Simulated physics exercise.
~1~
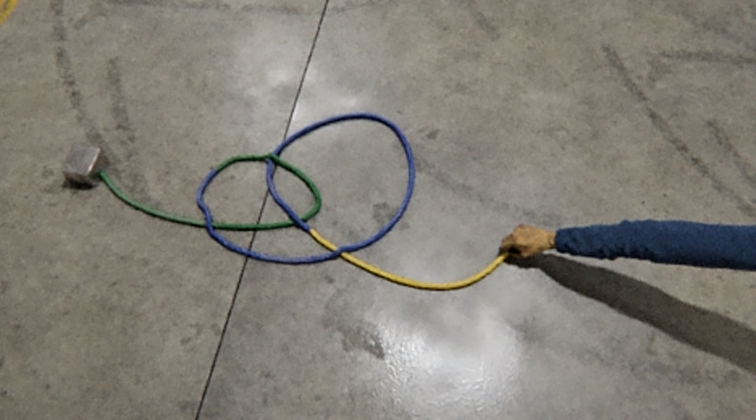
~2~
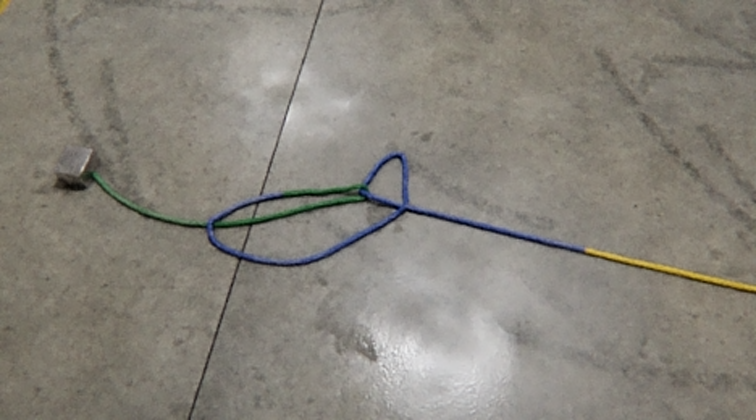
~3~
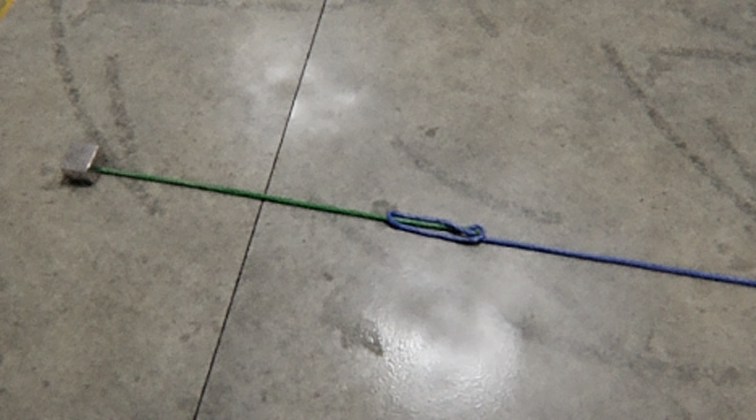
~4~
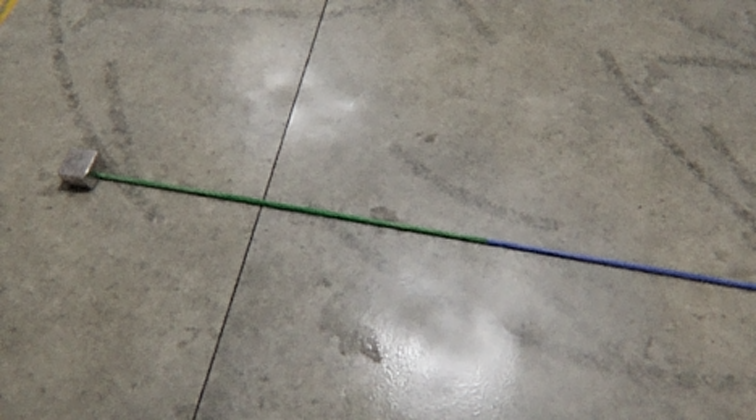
The video shows a green, blue and yellow rope looped over itself on a concrete floor, its left end fixed to a small block, as a hand pulls the yellow end right; the loops shrink and vanish, leaving the rope straight with no knot.
